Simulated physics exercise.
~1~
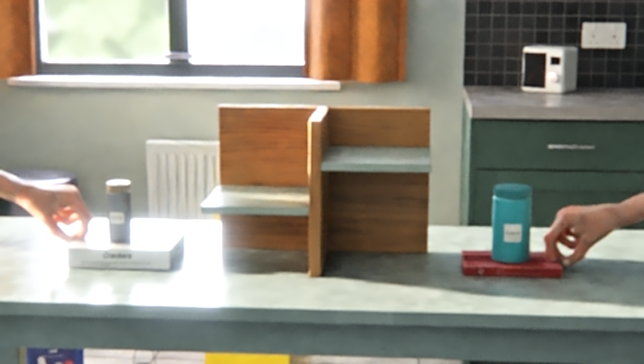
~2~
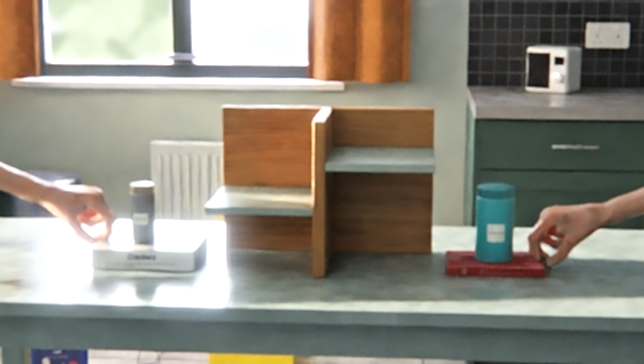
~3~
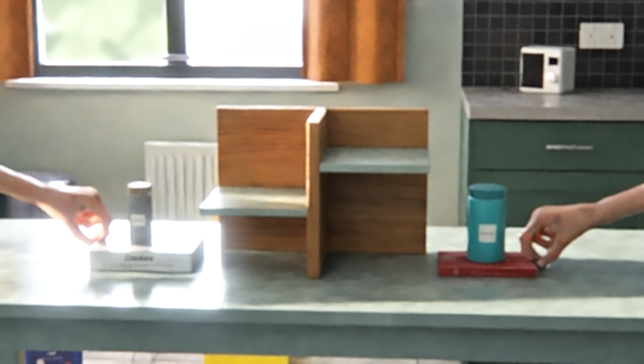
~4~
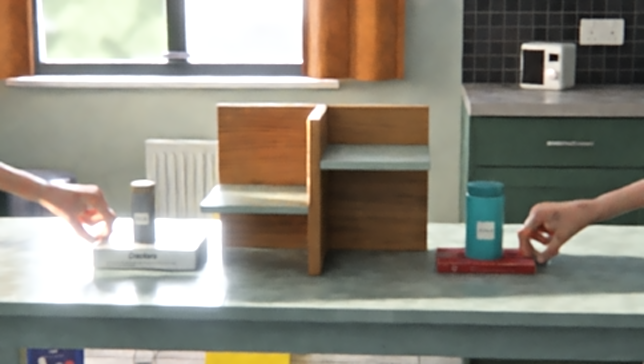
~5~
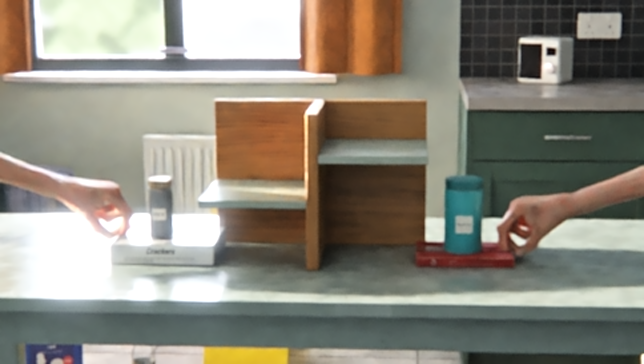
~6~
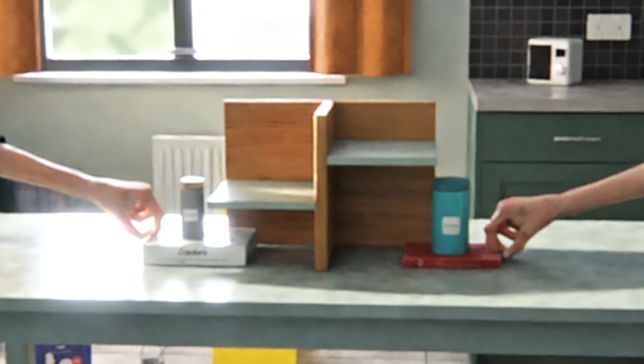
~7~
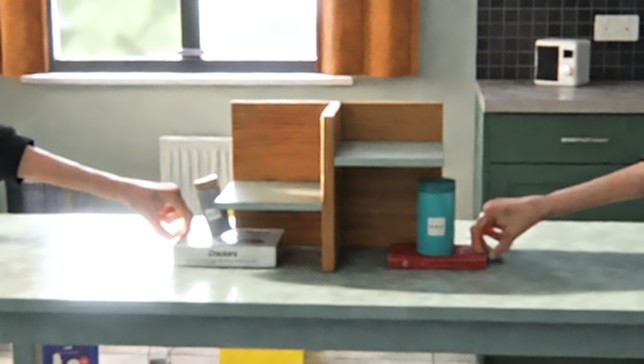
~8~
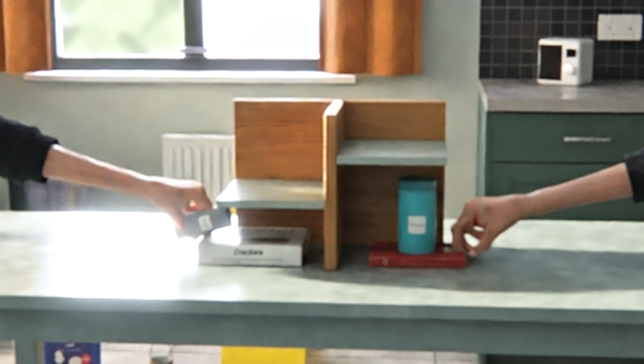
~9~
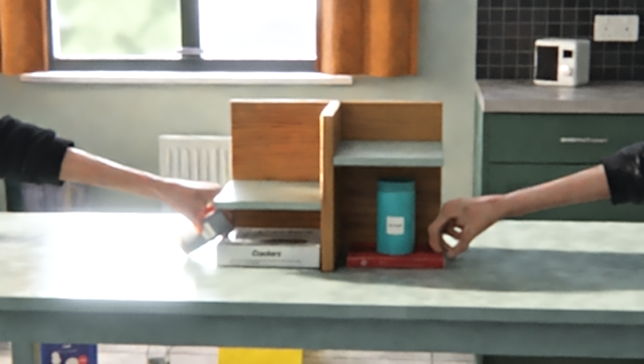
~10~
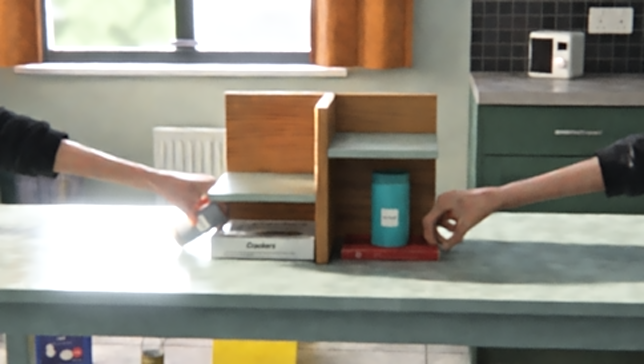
In a kitchen with dark green cabinets, a slightly swaying view faces a pale counter holding a wooden unit with two low shelves, the left one lower. On the left, a hand pushes a white packet carrying a grey shaker, while on the right another hand pushes a red box carrying a turquoise jar. Both loads slide inward toward the unit. The shaker meets the left shelf's edge, leans, and tips back off the packet as it slides beneath. The jar passes under the right shelf, ending upright on its box, while the shaker lies tipped beside the left hand.
